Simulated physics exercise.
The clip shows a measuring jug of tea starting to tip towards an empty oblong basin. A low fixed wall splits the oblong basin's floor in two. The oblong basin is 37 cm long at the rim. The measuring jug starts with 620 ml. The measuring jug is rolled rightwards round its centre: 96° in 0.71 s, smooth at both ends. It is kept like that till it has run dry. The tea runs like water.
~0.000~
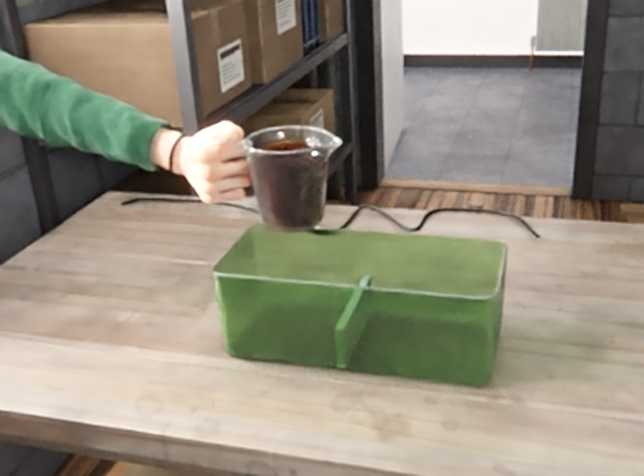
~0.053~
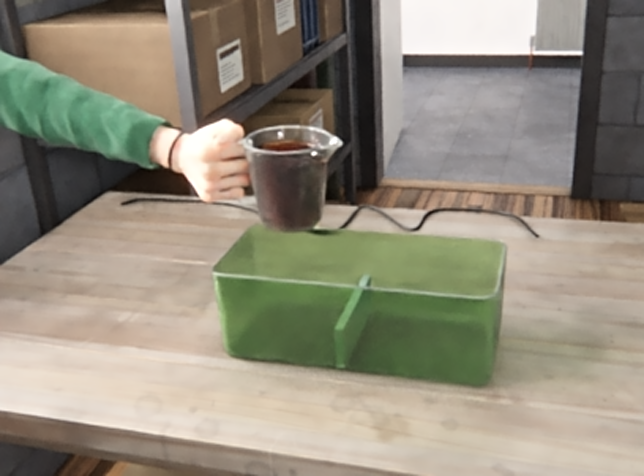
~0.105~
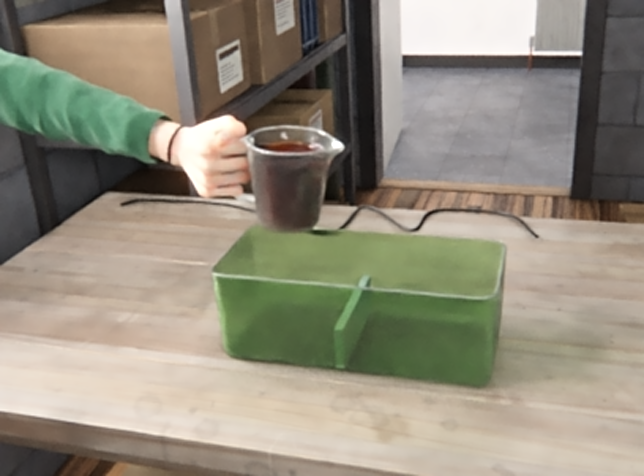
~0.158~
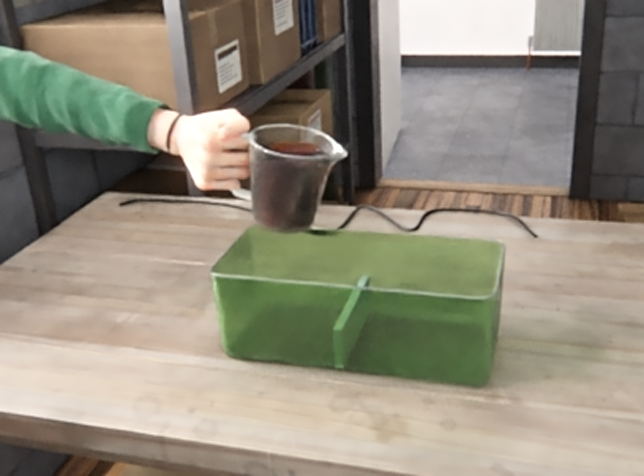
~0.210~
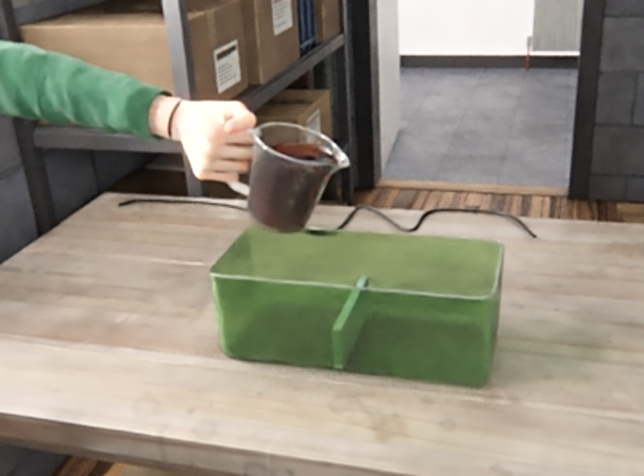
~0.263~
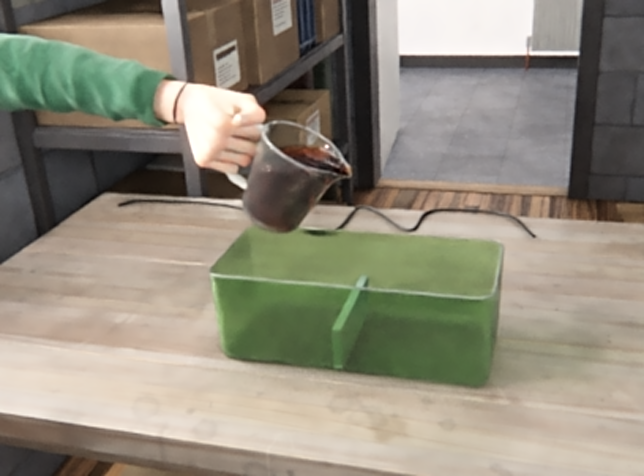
A hand tilts a clear jug of dark tea rightwards above an empty green basin.
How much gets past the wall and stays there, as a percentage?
About 96 per cent.
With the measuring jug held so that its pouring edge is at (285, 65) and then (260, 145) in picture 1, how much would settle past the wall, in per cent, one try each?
In turn about 65 and 5 per cent.
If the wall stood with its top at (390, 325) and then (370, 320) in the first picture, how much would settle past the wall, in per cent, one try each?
First 55, then 90 per cent.
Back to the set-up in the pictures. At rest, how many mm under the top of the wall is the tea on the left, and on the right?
Left about 58 mm, right about 40 mm.
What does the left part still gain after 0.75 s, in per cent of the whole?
Near 1 in a hundred.
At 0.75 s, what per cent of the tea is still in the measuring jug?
Near 16 in a hundred.
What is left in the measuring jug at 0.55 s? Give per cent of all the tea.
Some 58 per cent.
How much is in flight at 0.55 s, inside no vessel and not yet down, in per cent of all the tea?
Near 20 in a hundred.
Then, 0.55 s in, the tilt is 84° and 58 per cent is still to pour, 0 is left of the wall and 23 right of it.
Then, 0.75 s in, the tilt is 96° and 16 per cent is still to pour, 1 is left of the wall and 73 right of it.
Then, 0.97 s in, the tilt is 96° and 3 per cent is still to pour, 2 is left of the wall and 93 right of it.
Then, 1.21 s in, the tilt is 96° and 0 per cent is still to pour, 2 is left of the wall and 96 right of it.
Finally, 3 per cent lies left of the wall, 96 right of it and 1 outside.
